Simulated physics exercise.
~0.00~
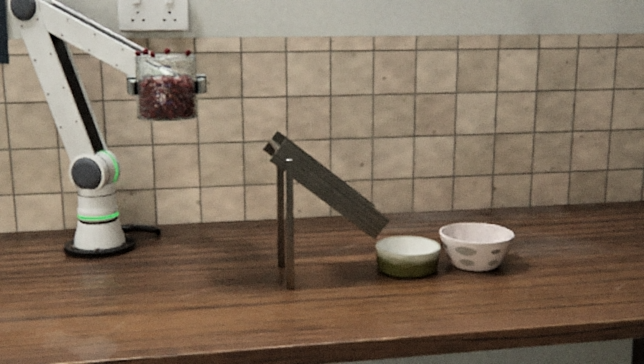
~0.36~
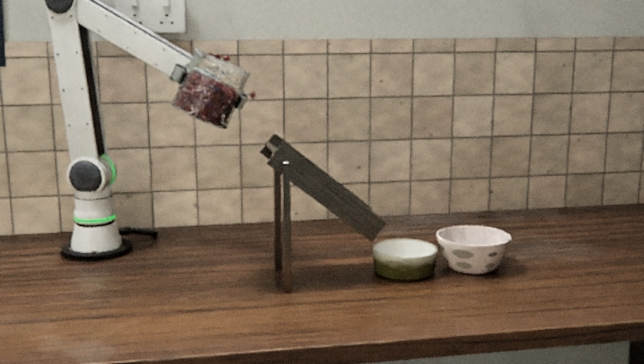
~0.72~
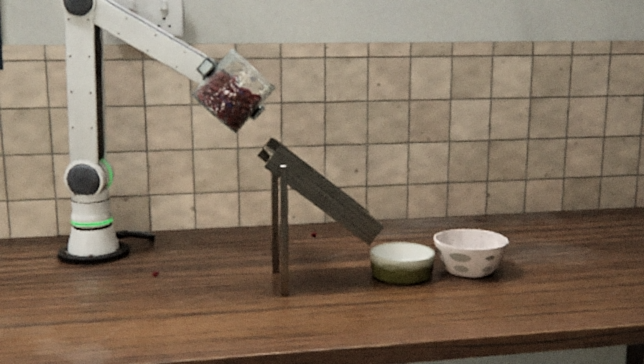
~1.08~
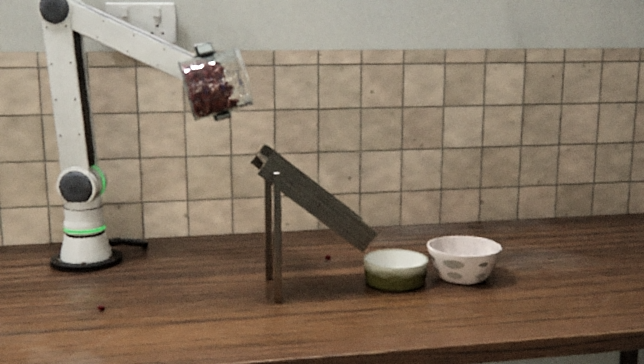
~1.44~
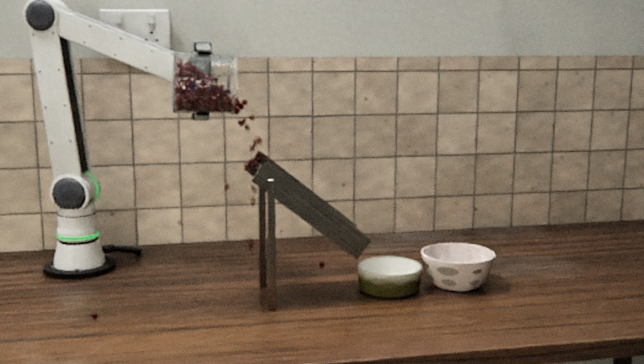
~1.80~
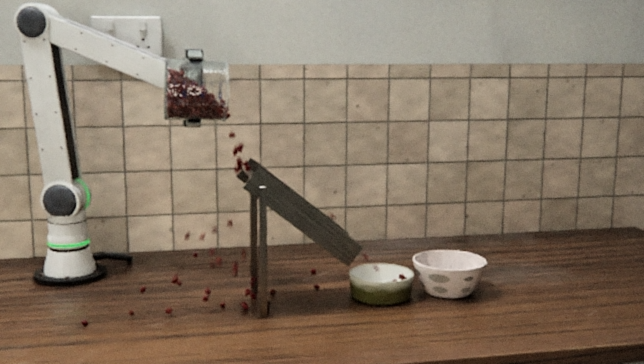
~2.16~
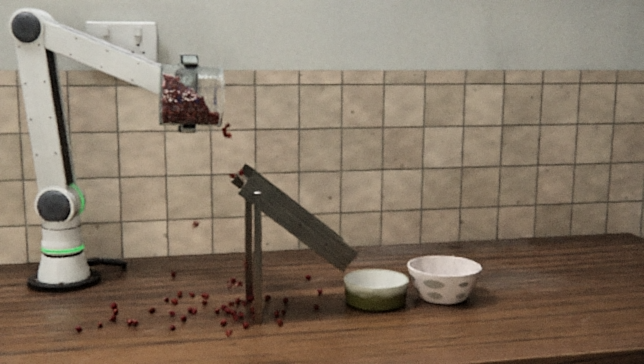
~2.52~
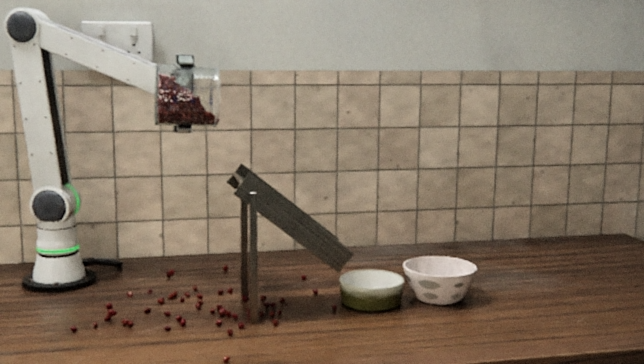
In this clip, a white robot arm tips a clear beaker of dark red beans above a sloping chute leading toward two bowls, and some spill out, many scattering across the wooden table, before the arm holds still with most beans still in the beaker.
